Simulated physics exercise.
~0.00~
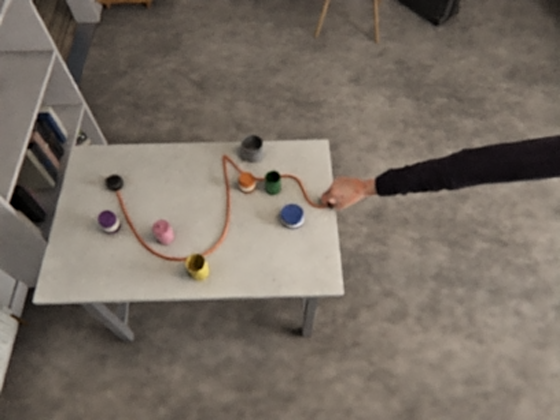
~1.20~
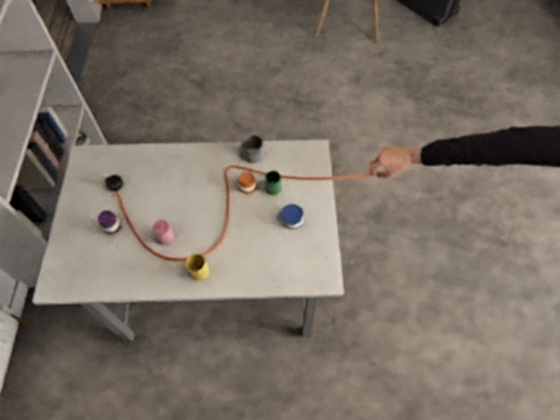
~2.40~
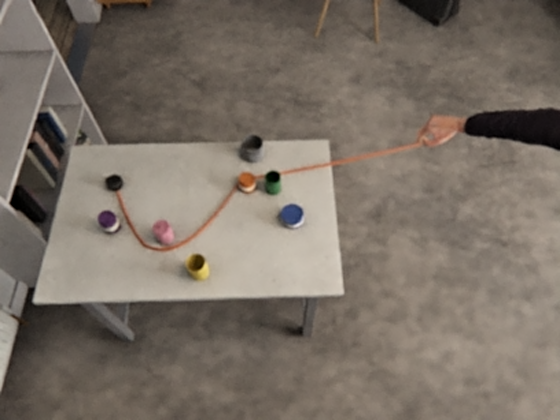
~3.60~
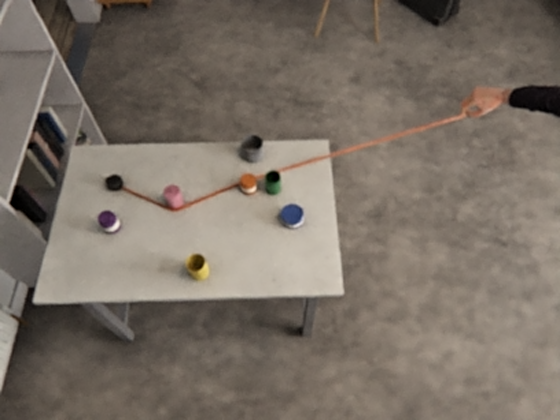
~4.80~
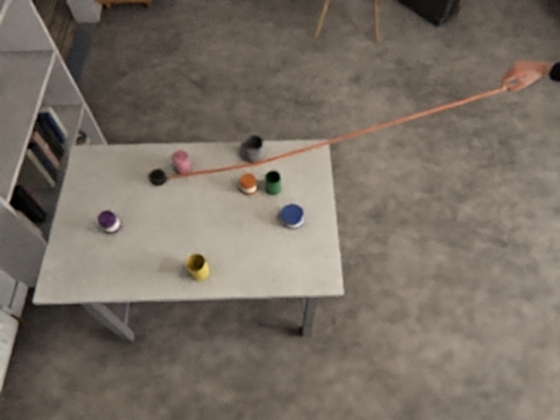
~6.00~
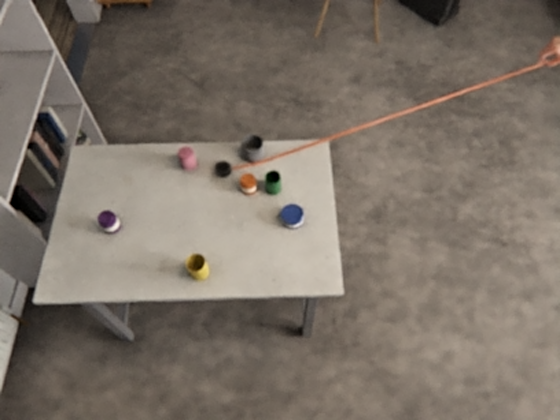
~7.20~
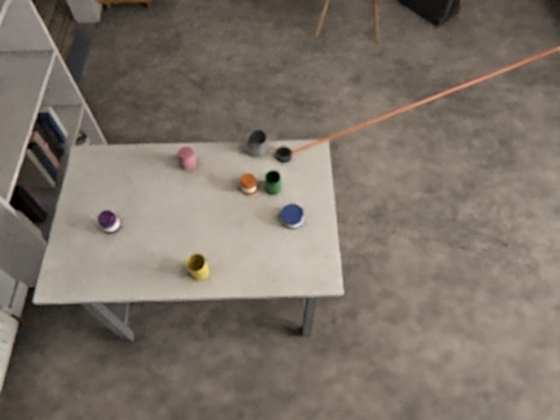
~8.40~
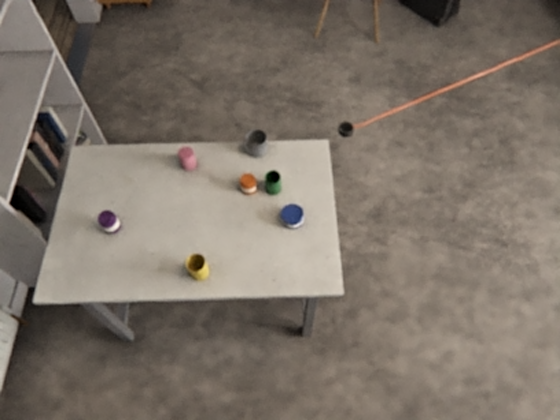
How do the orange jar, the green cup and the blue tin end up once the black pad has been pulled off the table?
All three are still standing on the table almost exactly where they began, with hardly any movement.
A hand pulled an orange cord to the right across a table of small containers, straightening it and dragging the pink pot toward the back. The round black pad on its end then slid along, brushed past the grey mug and left the table.
